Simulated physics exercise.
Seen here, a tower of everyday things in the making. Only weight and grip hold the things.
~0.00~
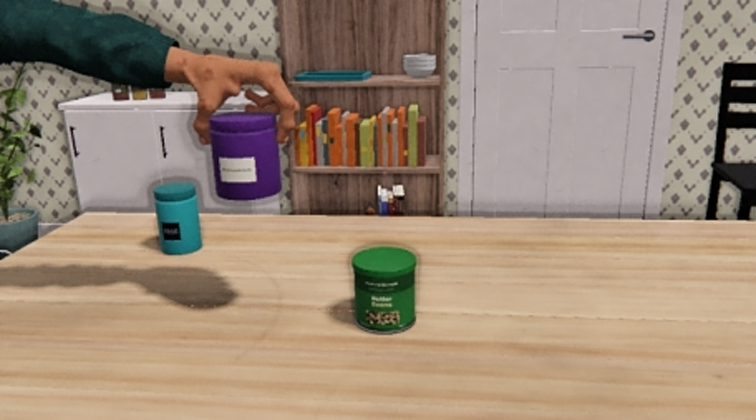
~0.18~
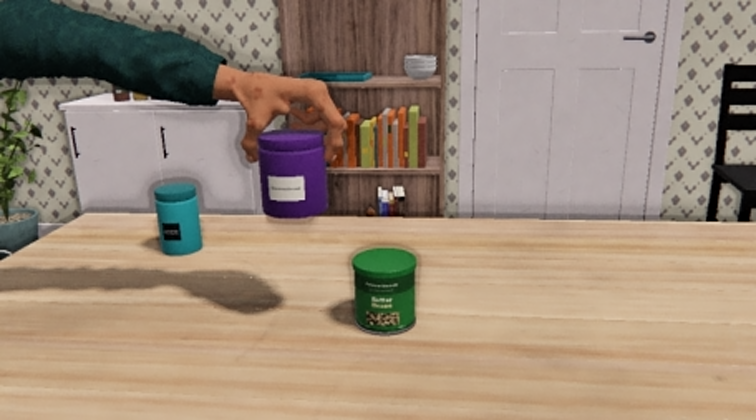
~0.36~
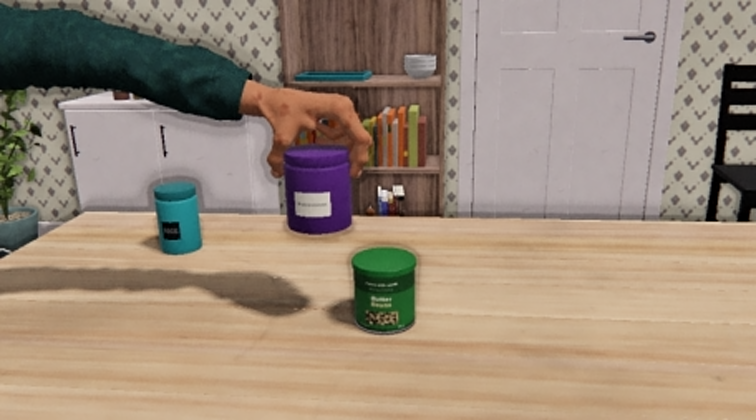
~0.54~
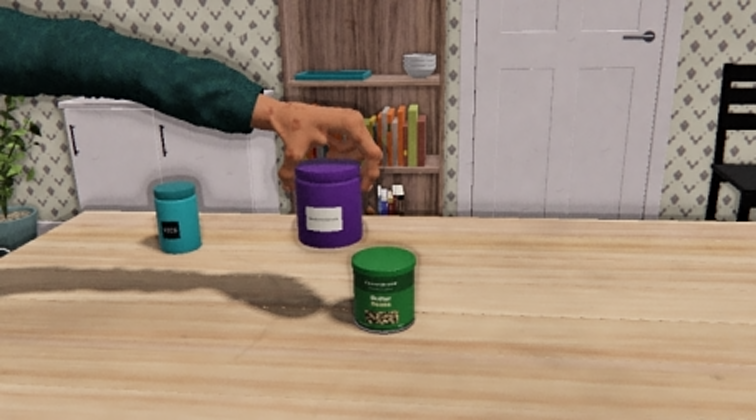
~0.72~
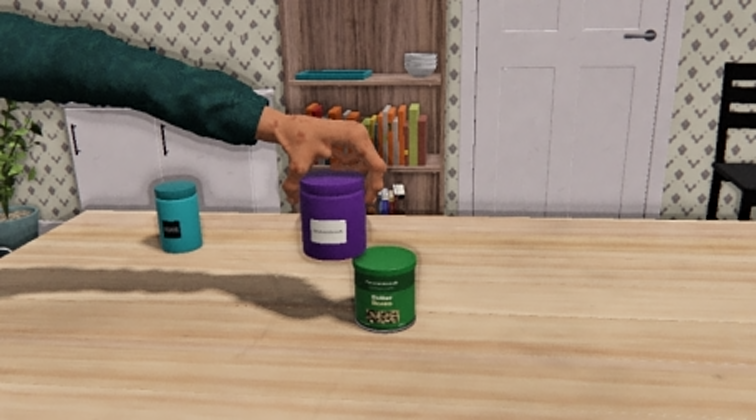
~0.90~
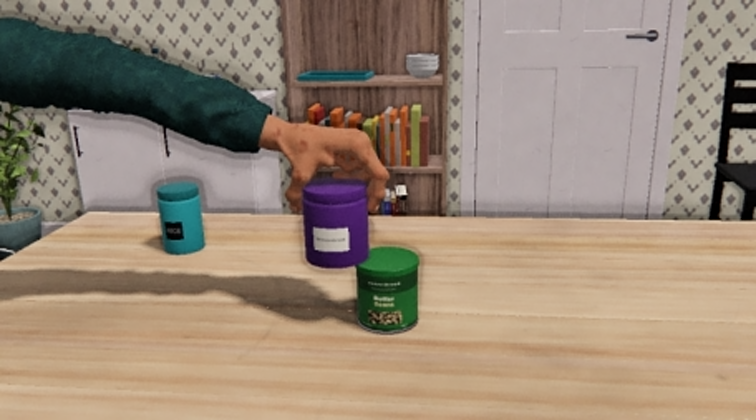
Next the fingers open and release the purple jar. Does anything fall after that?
Outcome: The pile gives way.
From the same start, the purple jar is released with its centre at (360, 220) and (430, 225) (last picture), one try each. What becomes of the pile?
First try: It keeps its balance; second try: It gives way.
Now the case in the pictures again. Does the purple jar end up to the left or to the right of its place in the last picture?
It goes to the left.
By 1.20 s, purple jar now fallen.
By 1.30 s, things are still on the move.
When it is over (2.0 s), fallen, purple jar; the other 2 as before. End places, in pixels of the last picture, purple jar near (286, 289). The pile loses its balance.
